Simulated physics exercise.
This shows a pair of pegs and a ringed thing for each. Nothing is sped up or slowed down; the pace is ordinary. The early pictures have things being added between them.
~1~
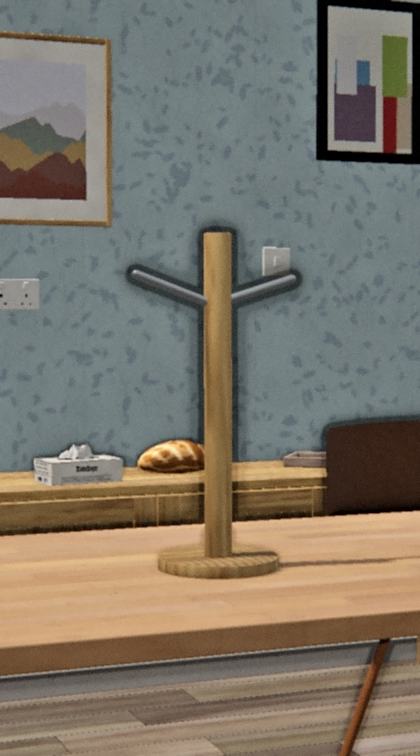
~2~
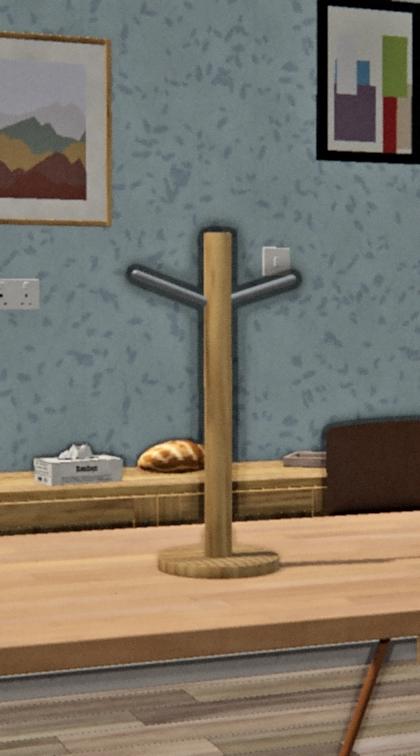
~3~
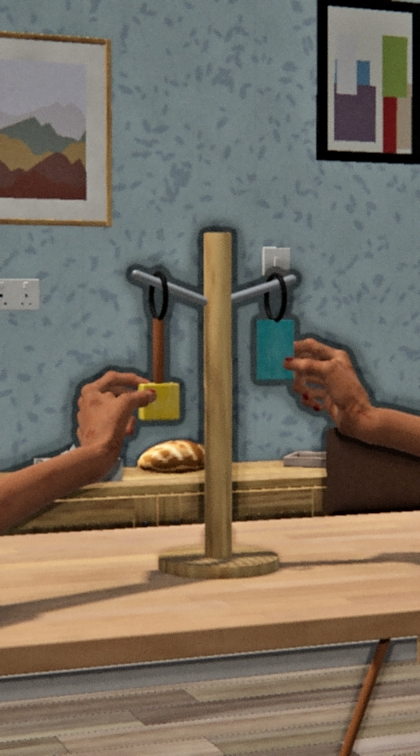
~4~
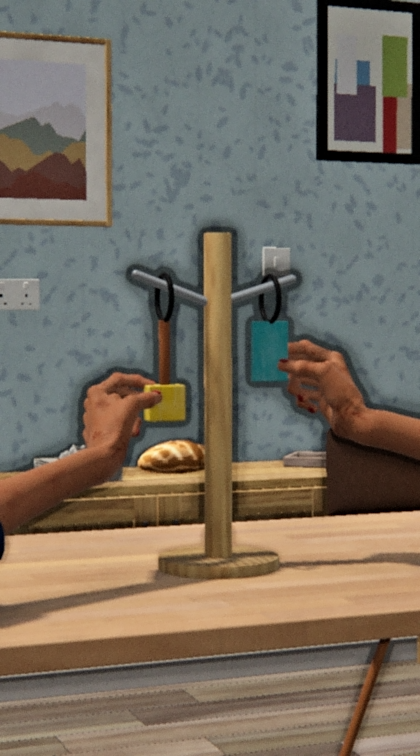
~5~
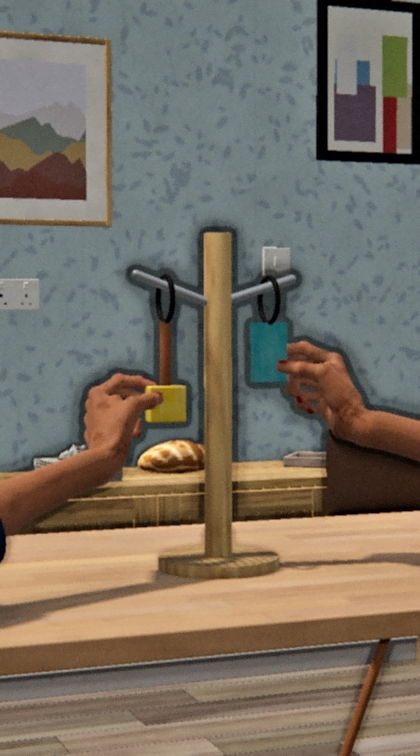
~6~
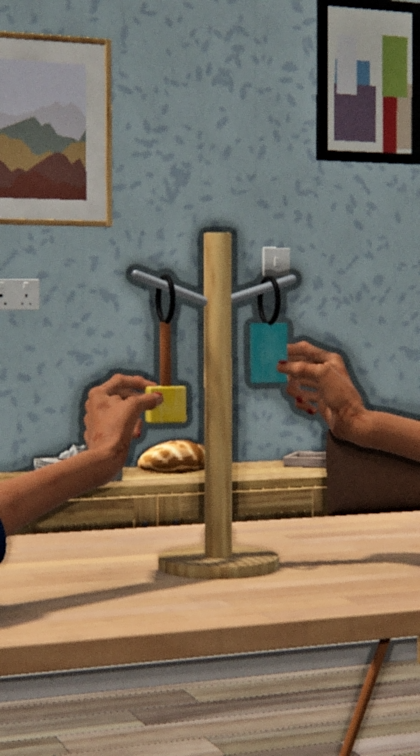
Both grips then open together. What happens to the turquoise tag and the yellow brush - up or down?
Outcome: The turquoise tag up, the yellow brush up.
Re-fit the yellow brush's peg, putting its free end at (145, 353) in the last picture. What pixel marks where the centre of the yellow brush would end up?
Roughly (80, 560).
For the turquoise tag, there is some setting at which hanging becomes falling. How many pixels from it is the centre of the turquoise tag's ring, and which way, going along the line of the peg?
Shift: 24 px, direction right.
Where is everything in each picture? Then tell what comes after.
In the first frame, peg stand (216, 401).
In the second frame, peg stand (216, 401).
In the third frame, still on the way; turquoise tag (275, 326); peg stand (216, 401).
In the fourth frame, still on the way; yellow brush (164, 346); peg stand (216, 401).
In the fifth frame, still on the way; turquoise tag (269, 328); peg stand (216, 401).
In the sixth frame, in place, still held; turquoise tag (269, 329); yellow brush (165, 348); peg stand (216, 401).
Then, 0.14 s after the last picture, turquoise tag tipped 9° from how it was near (264, 332); yellow brush tipped 11° from how it was near (175, 356).
At rest, the turquoise tag stays on its peg, near (249, 338); the yellow brush stays on its peg, near (193, 362).
